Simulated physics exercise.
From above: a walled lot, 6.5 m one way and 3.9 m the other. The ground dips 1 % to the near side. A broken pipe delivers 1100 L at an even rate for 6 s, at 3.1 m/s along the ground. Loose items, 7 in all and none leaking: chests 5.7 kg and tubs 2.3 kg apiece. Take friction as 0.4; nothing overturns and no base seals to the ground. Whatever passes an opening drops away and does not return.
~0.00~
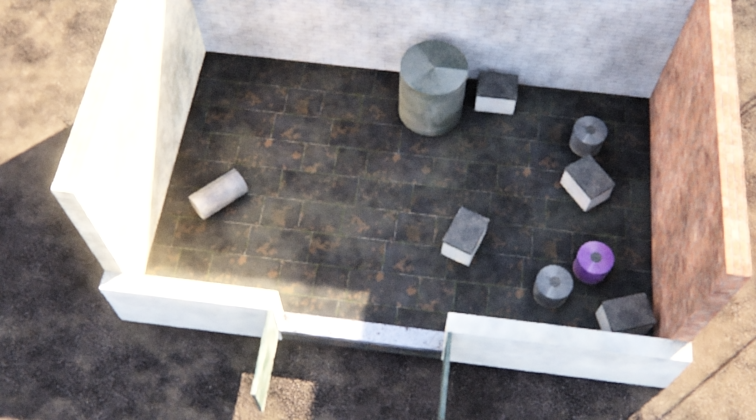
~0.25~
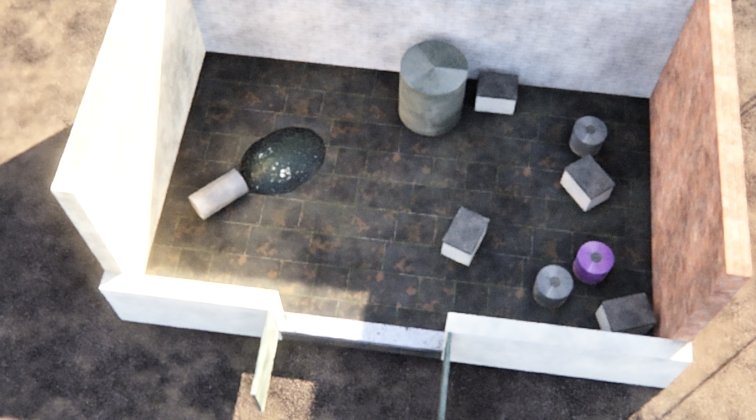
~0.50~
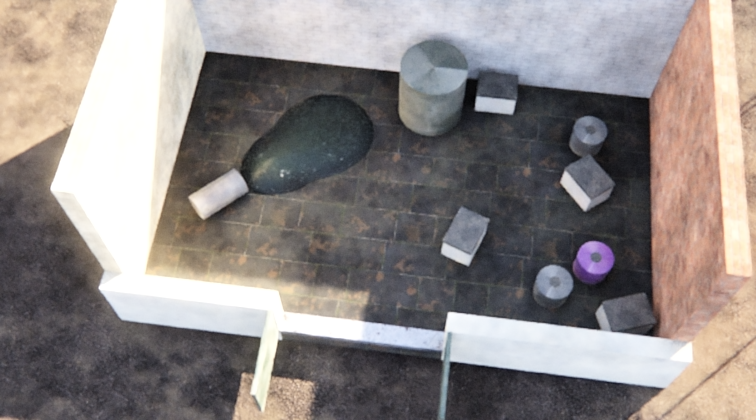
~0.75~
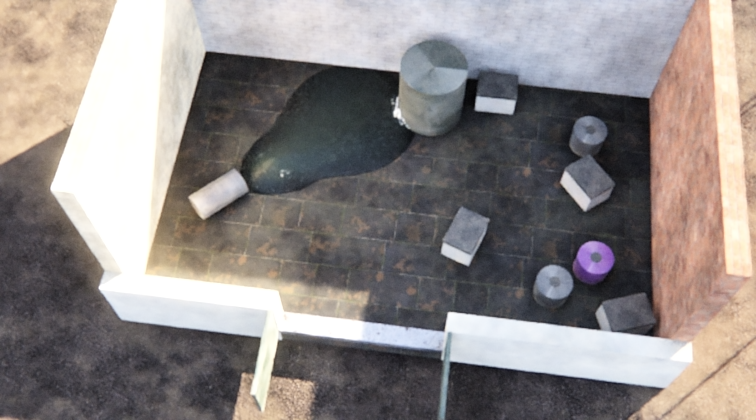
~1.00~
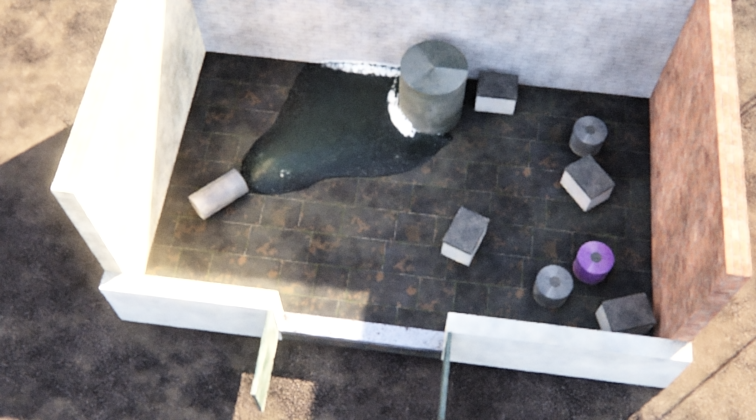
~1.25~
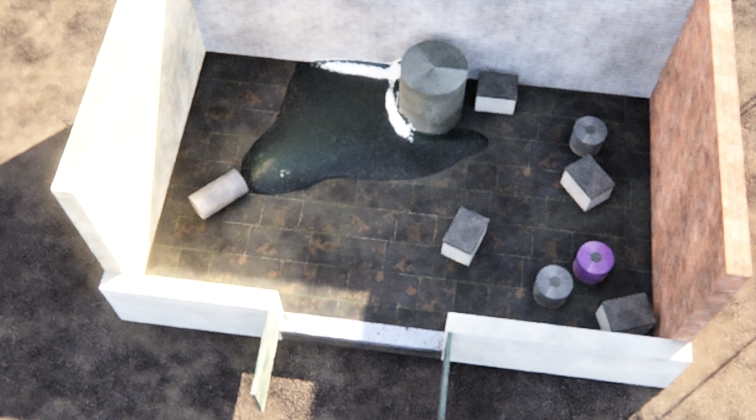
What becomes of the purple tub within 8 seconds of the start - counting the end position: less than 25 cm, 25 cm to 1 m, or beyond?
The purple tub is nudged along.
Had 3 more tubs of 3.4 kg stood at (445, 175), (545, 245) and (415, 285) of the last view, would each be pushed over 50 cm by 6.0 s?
In turn: Over, past it, less.
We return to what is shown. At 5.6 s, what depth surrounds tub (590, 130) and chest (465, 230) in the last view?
About 7 and 2 cm.
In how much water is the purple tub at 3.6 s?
About 1 cm.
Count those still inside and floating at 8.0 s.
I count 7.
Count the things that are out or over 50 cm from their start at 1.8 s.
I count 0.
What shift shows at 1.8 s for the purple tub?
Roughly 0 cm by then.
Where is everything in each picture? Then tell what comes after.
In the first frame, the purple tub at (596, 257) rests on the ground; water covers 0.0 m2; 0 of 7 have shifted.
In the second frame, the purple tub at (596, 257), on the bottom; 0.8 m2 under water; 0 of 7 have shifted.
In the third frame, the purple tub at (596, 257), on the bottom; water covers 1.9 m2; 0 of 7 have shifted.
In the fourth frame, the purple tub at (596, 257) rests on the ground; water covers 3.2 m2; 0 of 7 have shifted.
In the fifth frame, the purple tub at (596, 257), on the bottom; 3.8 m2 under water; 0 of 7 have shifted.
In the sixth frame, the purple tub at (596, 257) rests on the ground; 4.3 m2 under water; 0 of 7 have shifted.
After 1.8 s the purple tub is near (596, 257), 0.0 m from its start, aground; 0 of 7 are out; 0 afloat.
After 3.6 s the purple tub is near (597, 260), 0.0 m from its start, aground; 0 of 7 are out; 2 afloat.
After 5.6 s the purple tub is near (612, 292), 0.5 m from its start, afloat; 0 of 7 are out; 6 afloat.
After 8.0 s the purple tub is near (558, 282), 0.7 m from its start, afloat; 0 of 7 are out; 7 afloat.
